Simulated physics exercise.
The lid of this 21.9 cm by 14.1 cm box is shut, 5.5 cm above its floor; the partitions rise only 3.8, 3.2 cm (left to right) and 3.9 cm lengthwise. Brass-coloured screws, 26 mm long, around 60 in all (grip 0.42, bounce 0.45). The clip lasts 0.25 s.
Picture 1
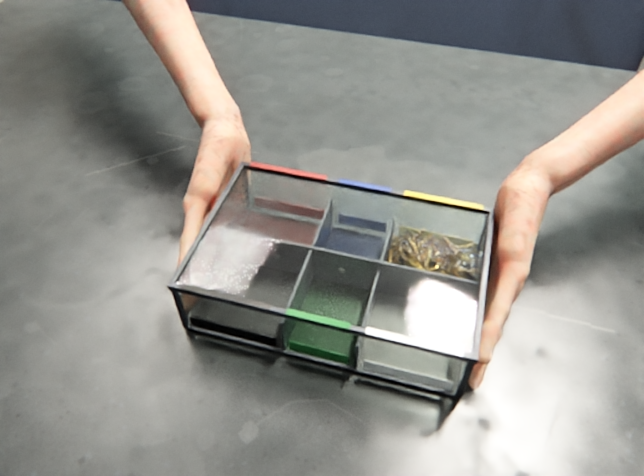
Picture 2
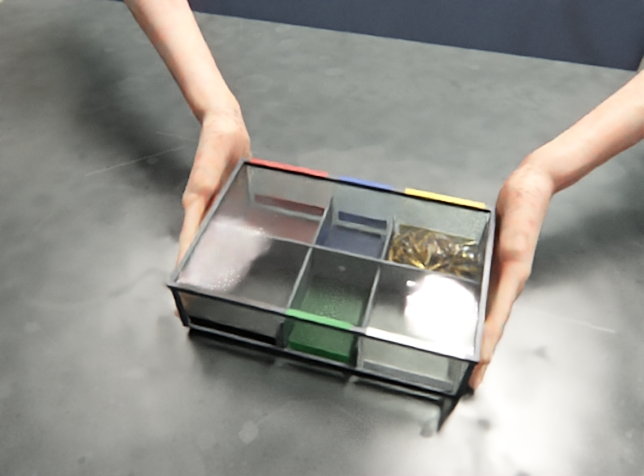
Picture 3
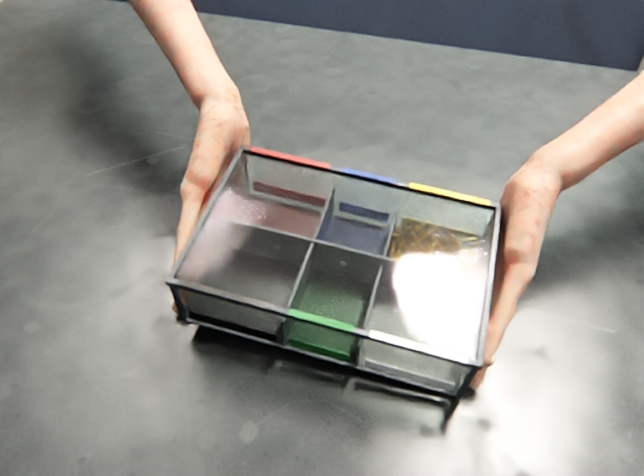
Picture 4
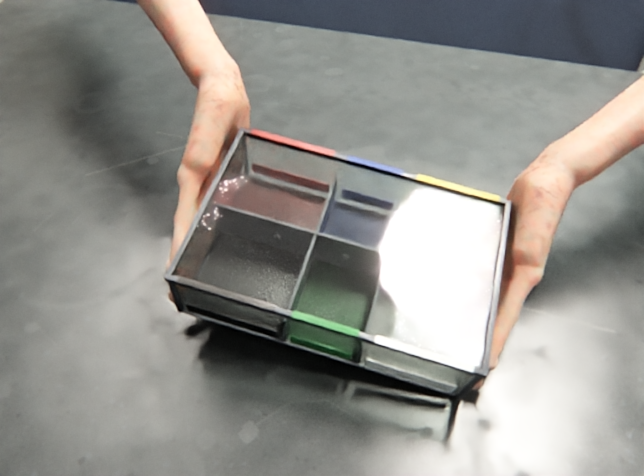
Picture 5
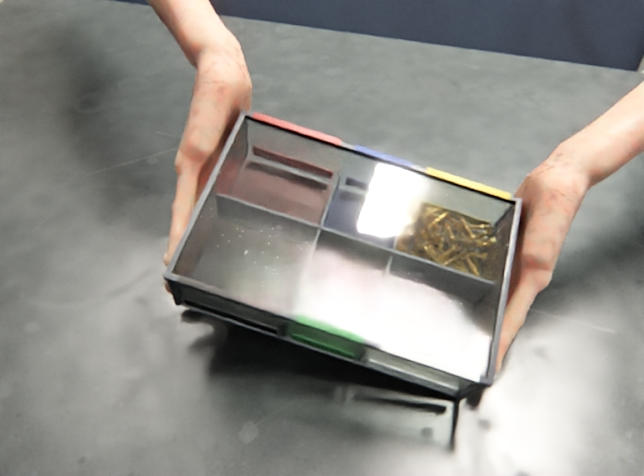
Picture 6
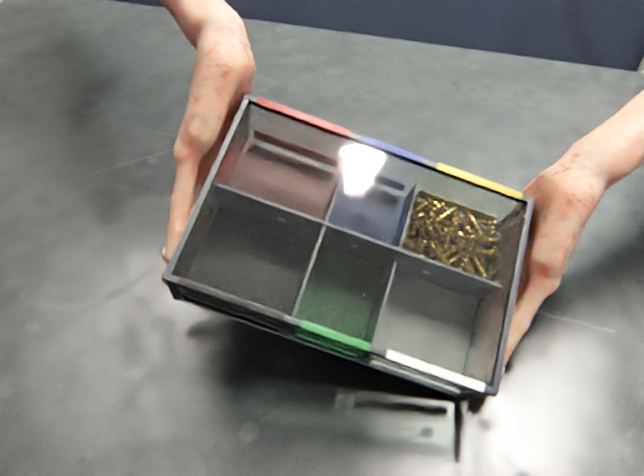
Two hands tilted a clear-topped, divided box more and more toward its front right corner, while bright glare slid across the lid and the brass-coloured screws stayed in the yellow-marked compartment at the back right.
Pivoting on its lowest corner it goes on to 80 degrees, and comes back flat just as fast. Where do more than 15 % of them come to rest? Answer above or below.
Red compartment: Below; blue compartment: Below; green compartment: Below; yellow compartment: Above; white compartment: Below; black compartment: Below.
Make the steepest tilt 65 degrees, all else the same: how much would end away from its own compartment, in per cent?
Some 0 per cent.
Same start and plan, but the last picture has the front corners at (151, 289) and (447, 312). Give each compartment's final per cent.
Red 10; blue 20; green 5; yellow 50; white 0; black 15.
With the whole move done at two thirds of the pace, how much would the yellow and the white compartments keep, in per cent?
In that case yellow 95, white 5.
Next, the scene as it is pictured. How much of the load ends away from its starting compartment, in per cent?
Some 5 per cent.
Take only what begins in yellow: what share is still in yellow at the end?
Roughly 90 per cent.
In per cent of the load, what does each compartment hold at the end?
Red 0, blue 0, green 0, yellow 95, white 5, black 0.
Then, 0.55 s after the last picture, tilt 78 degrees; yellow 100 %.
Then, 0.92 s after the last picture, tilt 32 degrees; yellow 95 %, white 5 %.
Then, 1.38 s after the last picture, tilt 0 degrees; yellow 95 %, white 5 %.
In the end, red 0 %, blue 0 %, green 0 %, yellow 95 %, white 5 %, black 0 %.
